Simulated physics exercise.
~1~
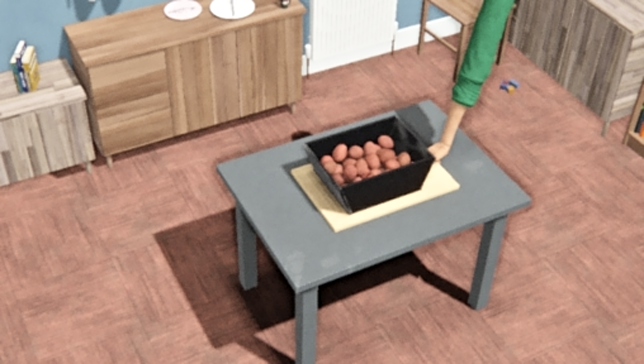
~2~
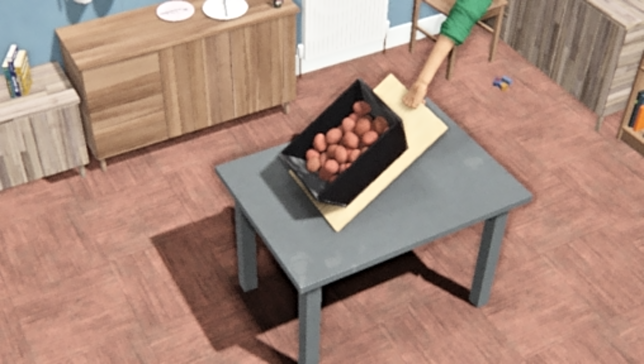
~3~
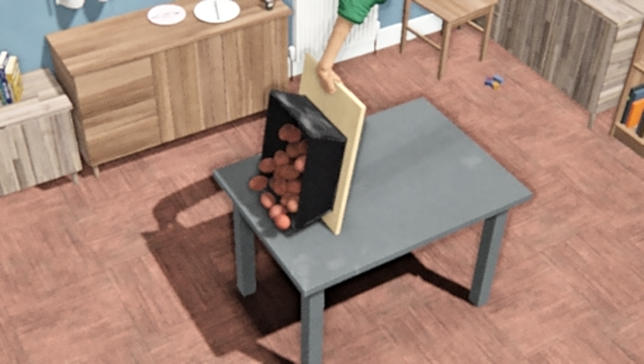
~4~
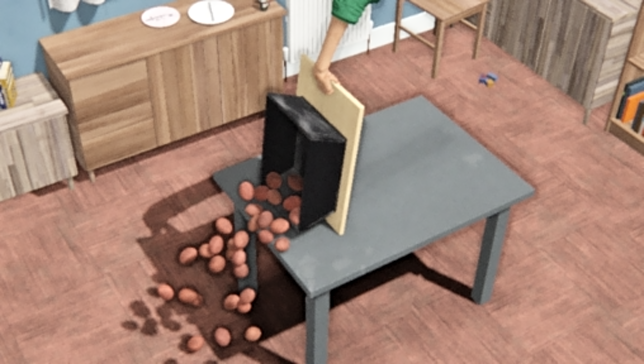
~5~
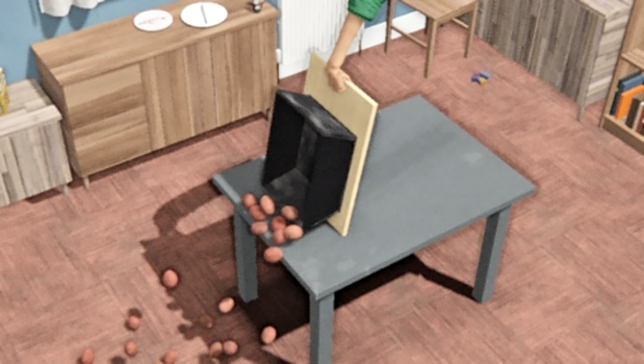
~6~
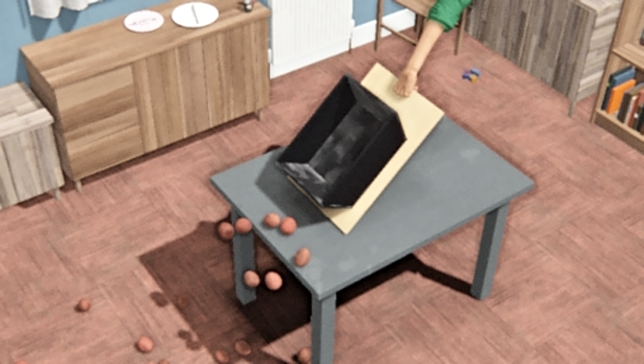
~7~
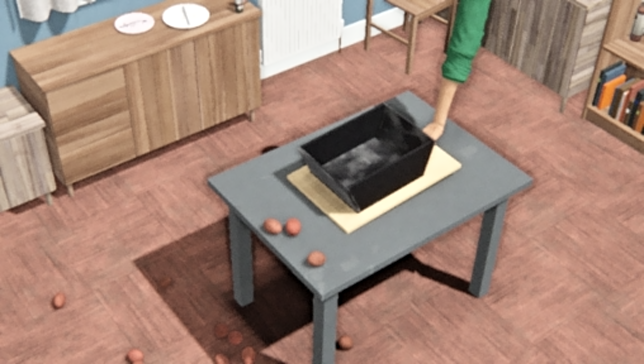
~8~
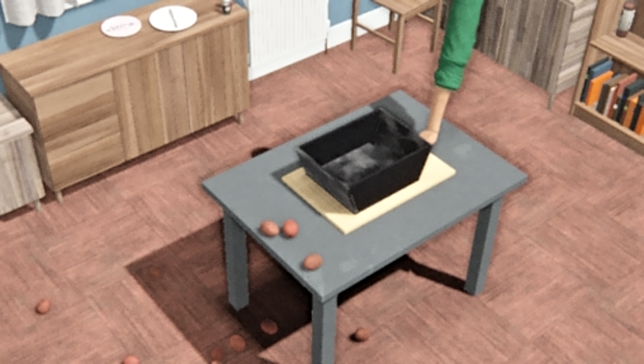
At first, a black tray full of loose red potatoes sits on a plywood board on a grey table, with a green-sleeved arm reaching to the board's right side. The hand lifts that side, tipping board and tray steeply toward the left, and the potatoes slide to the lower end. As the board stands nearly upright, they pour out over the table's edge and scatter across the floor. The hand then lowers the board flat again. The tray ends up empty, with three potatoes resting on the tabletop and others strewn on the floor.
